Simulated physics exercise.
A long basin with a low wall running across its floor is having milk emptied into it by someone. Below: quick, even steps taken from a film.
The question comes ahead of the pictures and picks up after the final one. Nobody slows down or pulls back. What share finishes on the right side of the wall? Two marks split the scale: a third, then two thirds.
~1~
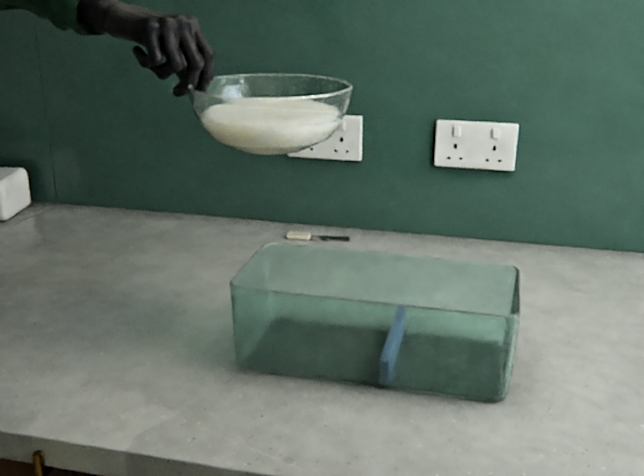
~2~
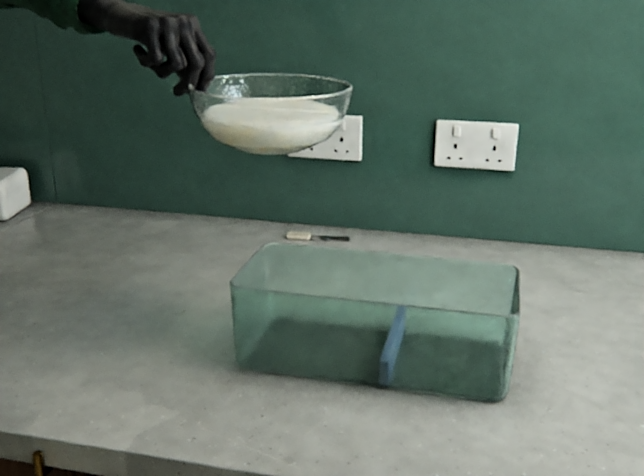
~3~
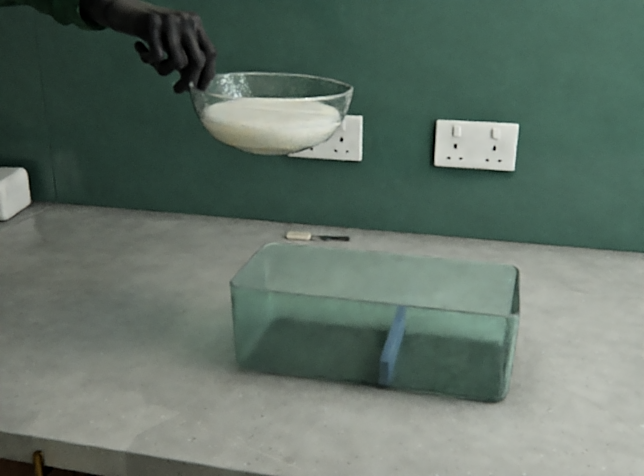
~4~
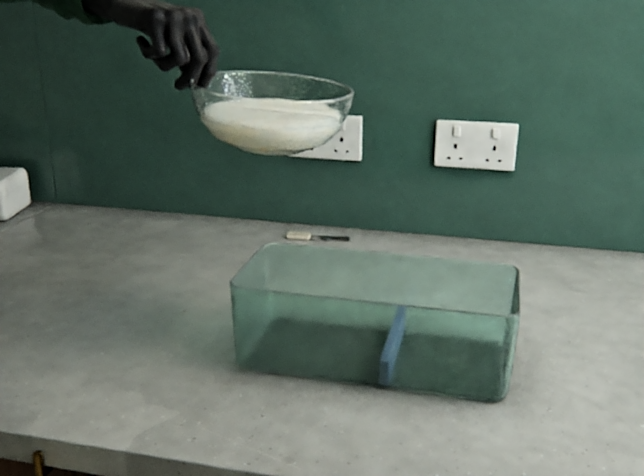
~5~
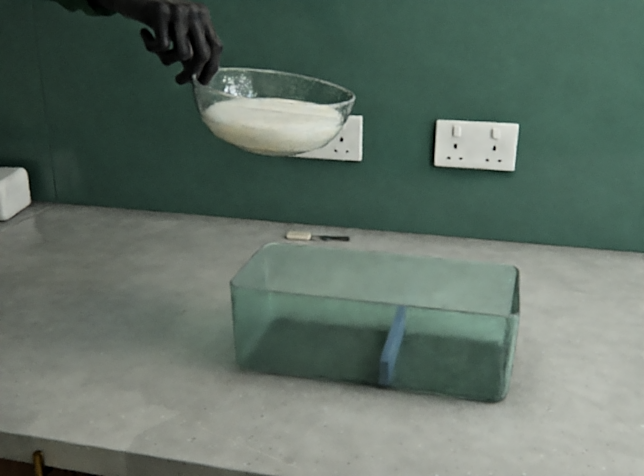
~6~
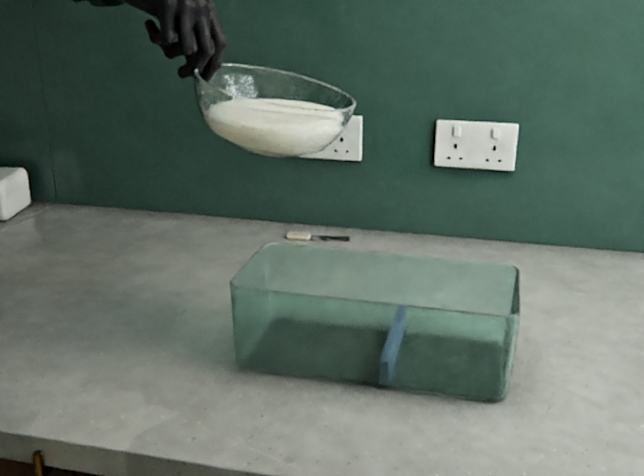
Finally a third to two thirds of it is on the right.
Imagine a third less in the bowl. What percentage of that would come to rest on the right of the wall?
Close to 20 per cent, more or less.
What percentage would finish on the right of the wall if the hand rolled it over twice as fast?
About 30 per cent.
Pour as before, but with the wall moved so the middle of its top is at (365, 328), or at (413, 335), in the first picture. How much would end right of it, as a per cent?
70 % and 15 %, roughly.
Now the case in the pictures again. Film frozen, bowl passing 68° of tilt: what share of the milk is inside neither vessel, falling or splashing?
I'd say some 45 per cent of it.
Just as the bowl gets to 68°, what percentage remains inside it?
40 %.
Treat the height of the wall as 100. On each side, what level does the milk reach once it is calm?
40 % left, 40 % right.
A moment on, the bowl is tipped part way and 41 per cent is still to pour, 5 is left of the wall and 10 right of it.
Next, the bowl is tipped right over and 0 per cent is still to pour, 51 is left of the wall and 42 right of it.
Then the bowl is tipped right over and 0 per cent is still to pour, 55 is left of the wall and 44 right of it.
Later the bowl is tipped right over and 0 per cent is still to pour, 55 is left of the wall and 44 right of it.
At rest 55 per cent lies left of the wall, 44 right of it and 2 outside.
